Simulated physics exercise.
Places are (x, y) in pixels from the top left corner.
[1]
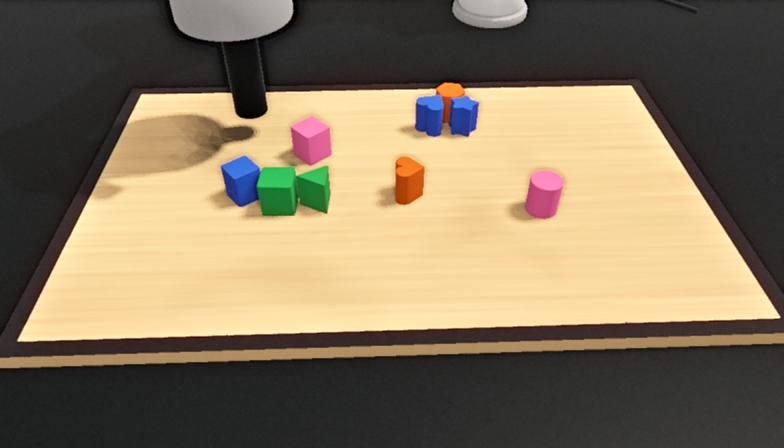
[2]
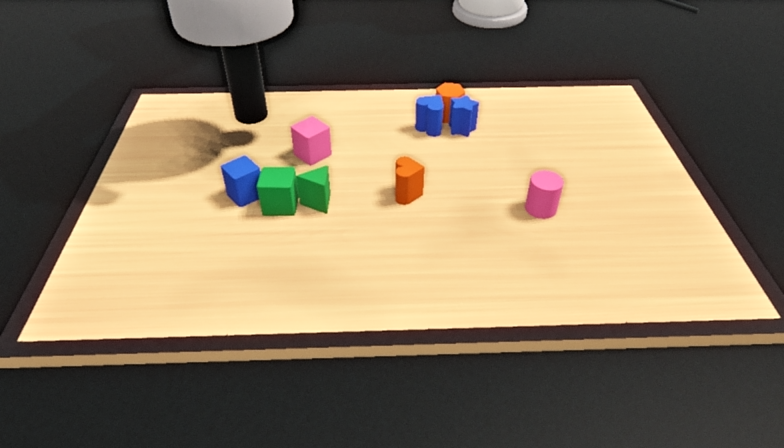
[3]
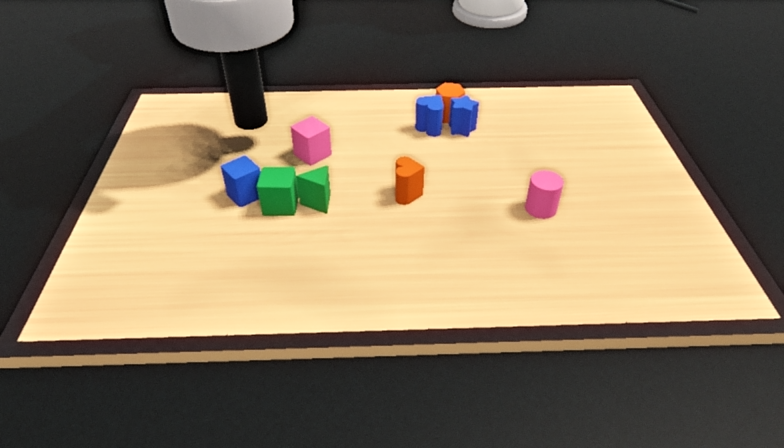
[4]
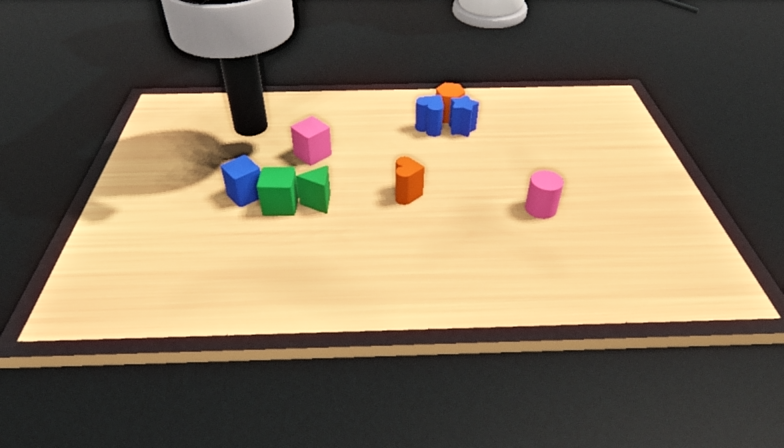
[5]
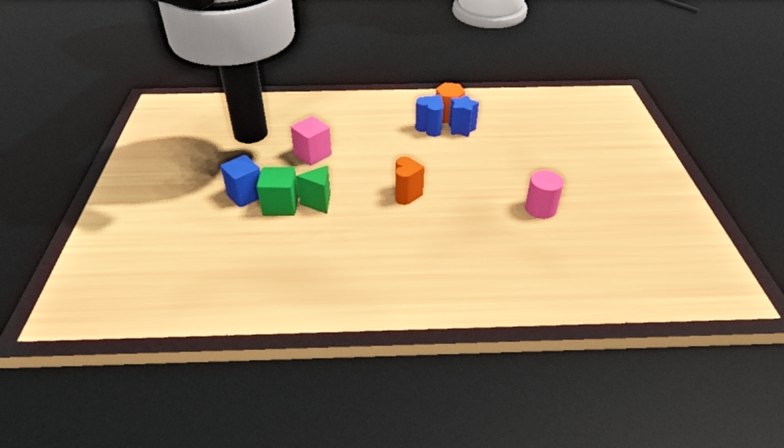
A robot arm's black bar moves slightly toward the viewer while the coloured blocks stay still.
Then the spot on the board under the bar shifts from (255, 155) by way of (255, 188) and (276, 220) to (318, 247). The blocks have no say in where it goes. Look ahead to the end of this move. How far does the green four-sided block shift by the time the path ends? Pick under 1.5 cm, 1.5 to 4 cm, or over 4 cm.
Displaced more than 4 cm.
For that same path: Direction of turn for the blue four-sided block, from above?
Looking down, it rotates clockwise.
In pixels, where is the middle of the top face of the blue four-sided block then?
Its top middle: (234, 201).
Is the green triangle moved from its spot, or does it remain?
My prediction: It moves.
One third of the way, bar at (251, 167); blue four-sided block at (234, 182), turned 20° clockwise.
Two thirds of the way, bar at (273, 199); blue four-sided block at (234, 201), turned 105° clockwise; green four-sided block at (310, 198), turned 50° anticlockwise; green triangle at (330, 176), turned 50° anticlockwise.
At the end, bar at (316, 225); blue four-sided block at (234, 201), turned 105° clockwise; green four-sided block at (353, 208), turned 130° anticlockwise; pink four-sided block unmoved; green triangle at (330, 176), turned 50° anticlockwise.
